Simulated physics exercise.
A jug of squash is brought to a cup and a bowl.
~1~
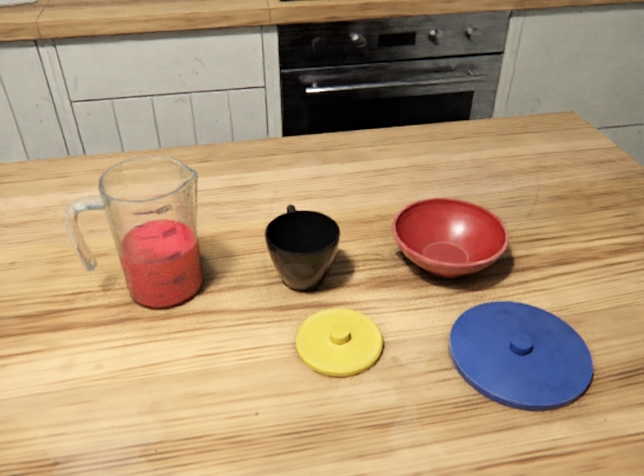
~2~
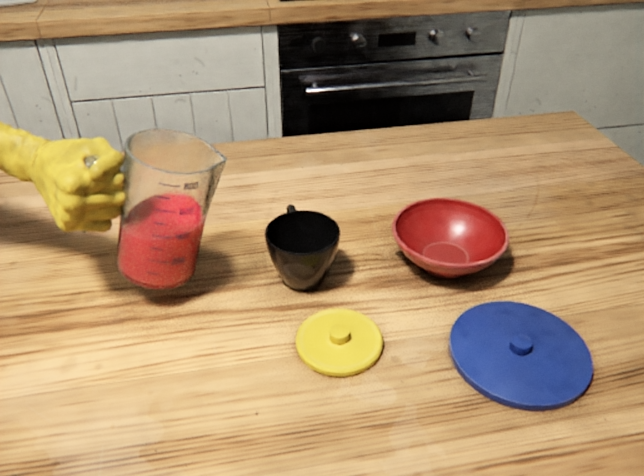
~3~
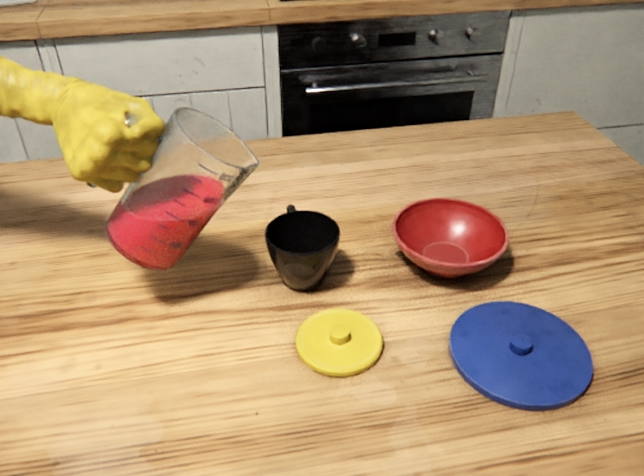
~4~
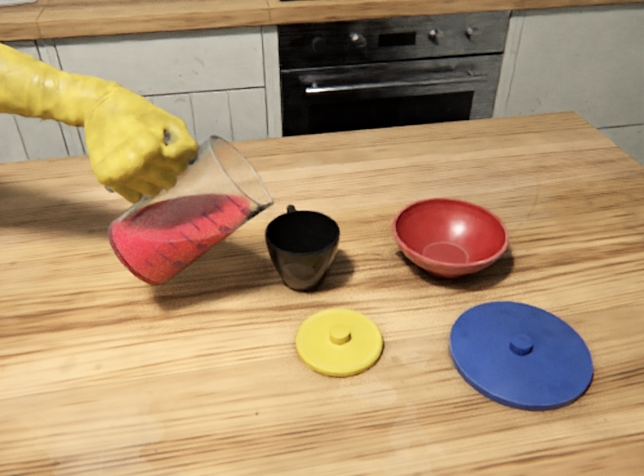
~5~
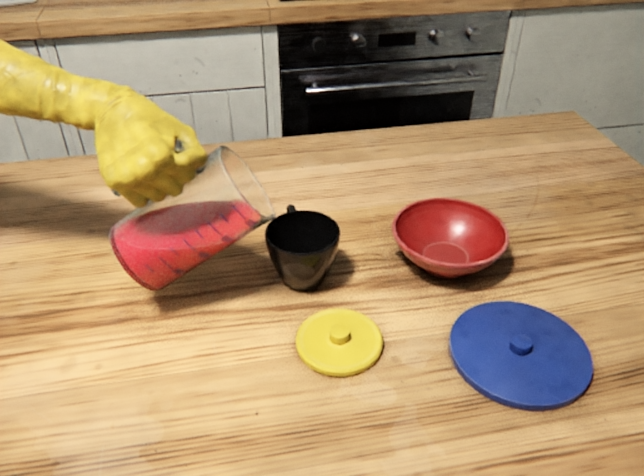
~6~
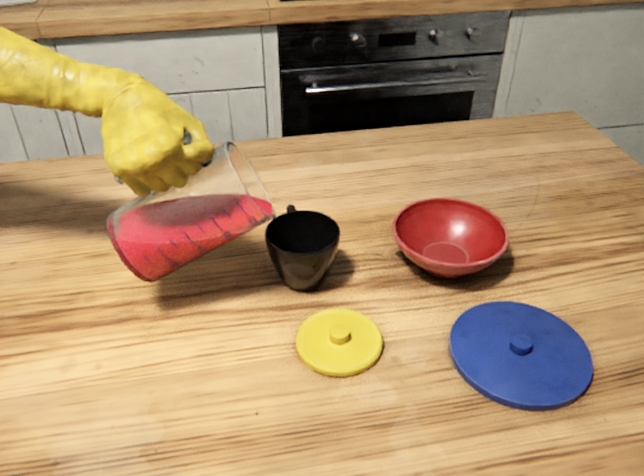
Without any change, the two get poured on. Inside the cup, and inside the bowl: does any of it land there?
The cup gets a share; the bowl gets a share.
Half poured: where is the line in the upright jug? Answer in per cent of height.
Fill height: Near 20 per cent.
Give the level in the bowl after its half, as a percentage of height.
Close to 55 in every hundred of its height.
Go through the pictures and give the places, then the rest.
In the first frame, nothing is moving yet; jug (156, 233) about half full; cup (303, 258) open; bowl (447, 247) open.
In the second frame, the jug is picked up; jug about half full, surface at (164, 217); cup (303, 258) open.
The third frame shows tilting; jug (179, 190) tipped 40° with all of its load; bowl (447, 247) open.
The fourth frame shows no stream yet; jug (191, 211) tipped 55° with all of its load; cup (303, 258) open.
The fifth frame shows still nothing leaves it; jug (194, 219) tipped 55° with all of its load; bowl (447, 247) open.
The sixth frame shows on the point of pouring; jug (194, 213) tipped 60° with all of its load; cup (303, 258) open; bowl (447, 247) open.
Next, the squash goes into the cup.
After that, the squash goes into the bowl.
Finally, the cup has its share inside; the bowl has its share inside.
